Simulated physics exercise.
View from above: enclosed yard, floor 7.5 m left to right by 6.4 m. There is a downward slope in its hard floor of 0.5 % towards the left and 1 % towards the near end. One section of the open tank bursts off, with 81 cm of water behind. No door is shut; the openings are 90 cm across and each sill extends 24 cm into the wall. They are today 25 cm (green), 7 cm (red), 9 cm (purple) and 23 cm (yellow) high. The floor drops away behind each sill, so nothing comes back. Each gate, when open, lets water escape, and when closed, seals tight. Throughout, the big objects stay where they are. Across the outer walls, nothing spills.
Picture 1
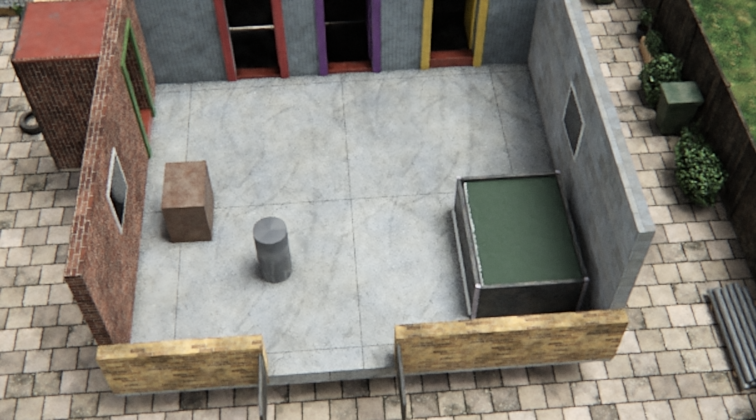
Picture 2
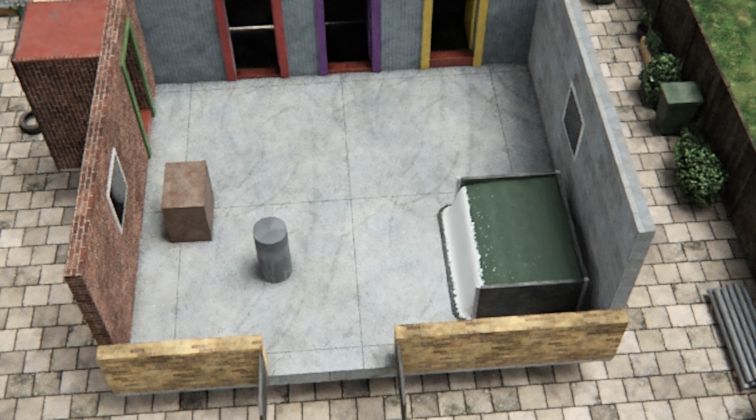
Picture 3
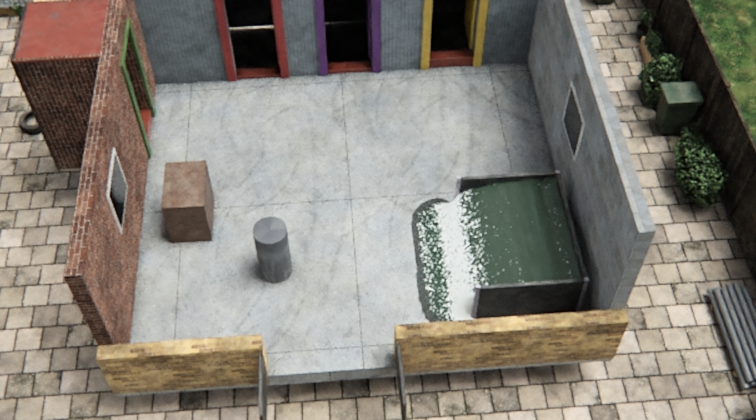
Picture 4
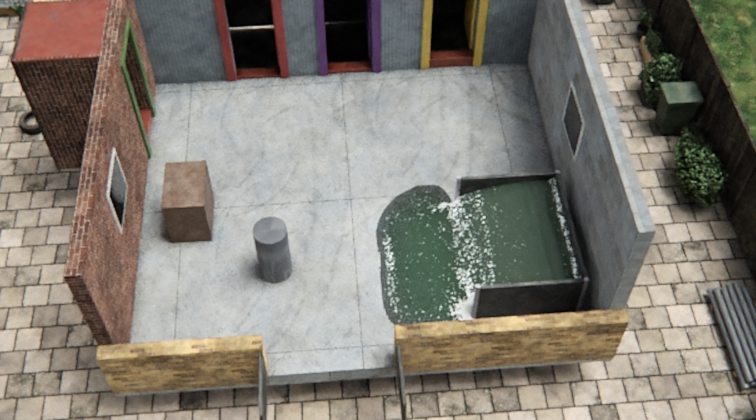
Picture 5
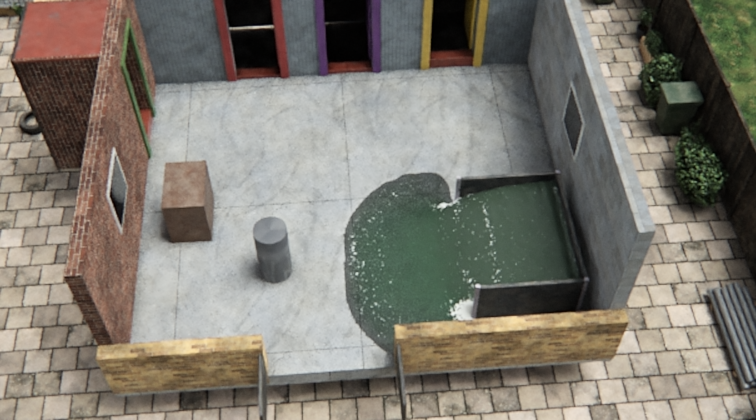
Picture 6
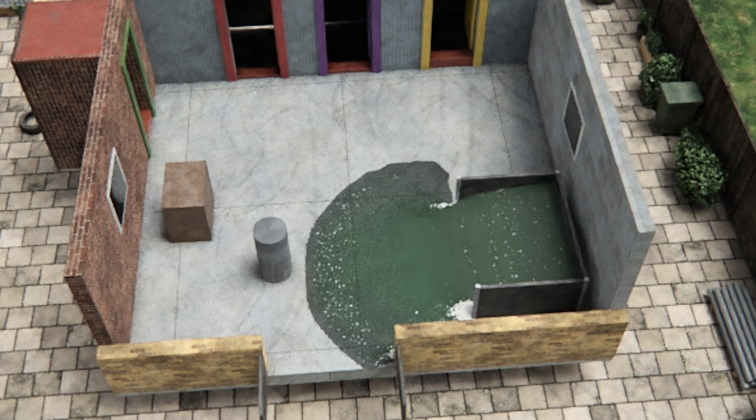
Green water bursting from the open left side of a tank and spreading leftward across a walled grey yard in a widening pool.
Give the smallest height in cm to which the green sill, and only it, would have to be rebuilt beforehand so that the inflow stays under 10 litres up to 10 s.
Roughly 16 cm.
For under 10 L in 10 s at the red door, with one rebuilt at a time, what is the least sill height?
The red one would have to be about 10.5 cm high.
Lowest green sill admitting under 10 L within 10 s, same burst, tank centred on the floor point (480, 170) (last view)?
At least some 25 centimetres tall.
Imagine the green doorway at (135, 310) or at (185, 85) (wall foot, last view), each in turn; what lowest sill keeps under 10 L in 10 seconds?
24 and 23 cm.
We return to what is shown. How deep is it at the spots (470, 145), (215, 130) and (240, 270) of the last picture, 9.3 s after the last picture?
Roughly 3, then 6, then 8 cm.
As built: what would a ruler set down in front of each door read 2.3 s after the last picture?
Lab note, depth in cm: Green 17; red 0; purple 0; yellow 0.
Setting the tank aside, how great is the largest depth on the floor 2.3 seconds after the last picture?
Around 40 centimetres.
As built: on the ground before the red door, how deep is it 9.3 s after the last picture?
Roughly 4.5 cm deep.
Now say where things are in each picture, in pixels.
Still water, 81 cm deep, in the open tank at (519, 230); the green door at (140, 97) is dry, in the first picture.
The front is at (457, 312), 0.3 m from the gap at (467, 250); 0.5 m2 of floor is wet, 81 cm left at the back, in the second picture.
Water pours out at (467, 253) and has run 0.8 m, to (427, 304); about 15 cm deep outside, 78 cm at the back, in the third picture.
The front is at (391, 310), 1.4 m from the gap at (467, 254); 3.7 m2 of floor is wet, 70 cm left at the back, in the fourth picture.
Water pours out at (467, 254) and has run 2.0 m, to (354, 307); about 10 cm deep outside, 69 cm at the back, in the fifth picture.
The gap is at (466, 255), the front 2.6 m out at (313, 300); the back of the open tank holds 64 cm; the green door at (140, 97), 6.5 m from the gap, is still 3.9 m from the nearest water, in the sixth picture.
Then, 0.7 s after the last picture water covers 45 % of the floor, deepest (42 cm) near (298, 274); it has not reached the green door.
Then, 2.3 s after the last picture water covers 65 % of the floor, deepest (40 cm) near (129, 372); 17 cm at the green door, 0 litres in over its 25 cm sill.
Then, 9.3 s after the last picture water covers 100 % of the floor, deepest (16 cm) near (553, 182); 7 cm at the green door, 0 litres in over its 25 cm sill.
At the green door as built, the water peaked near 22 cm, 4.3 s after the last picture.
With a sill of 13 cm, 32 litres would have come in within the 10 s; with 17.5 cm, 6 litres. So under 10 litres takes about 16 cm.
